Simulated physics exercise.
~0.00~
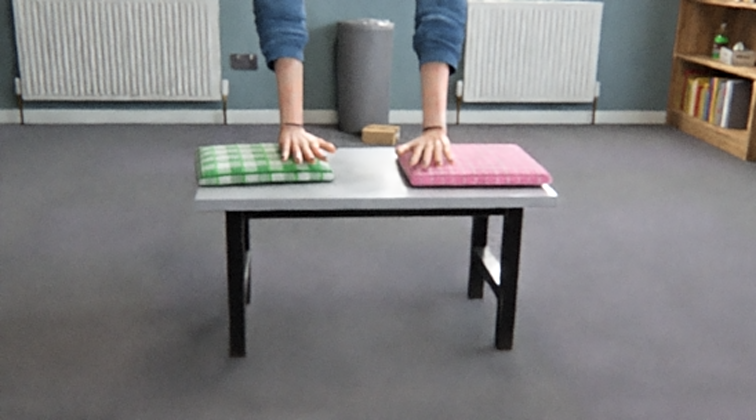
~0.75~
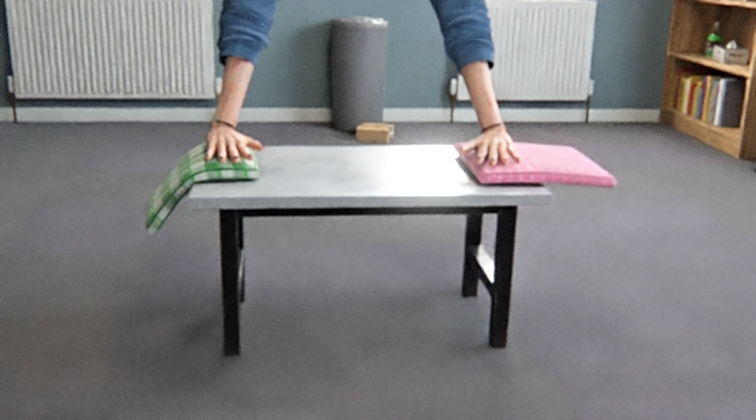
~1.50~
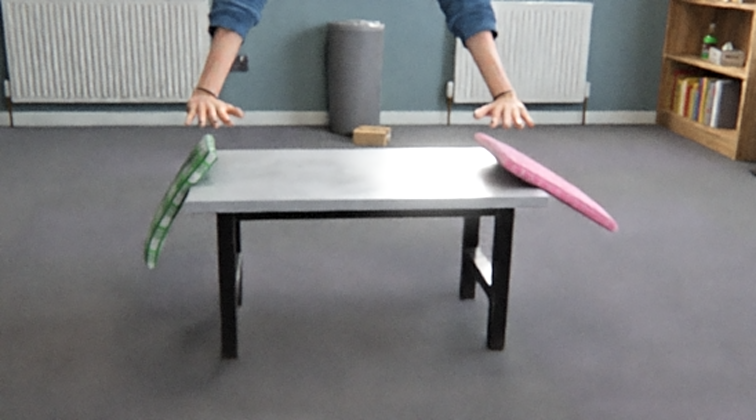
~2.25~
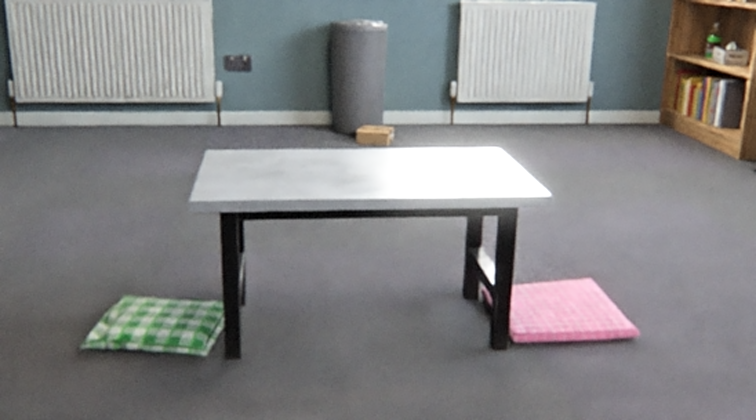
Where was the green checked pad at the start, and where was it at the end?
At the start the green checked pad lay on the left part of the tabletop under a hand. By the end it was on the floor beside the table's left legs.
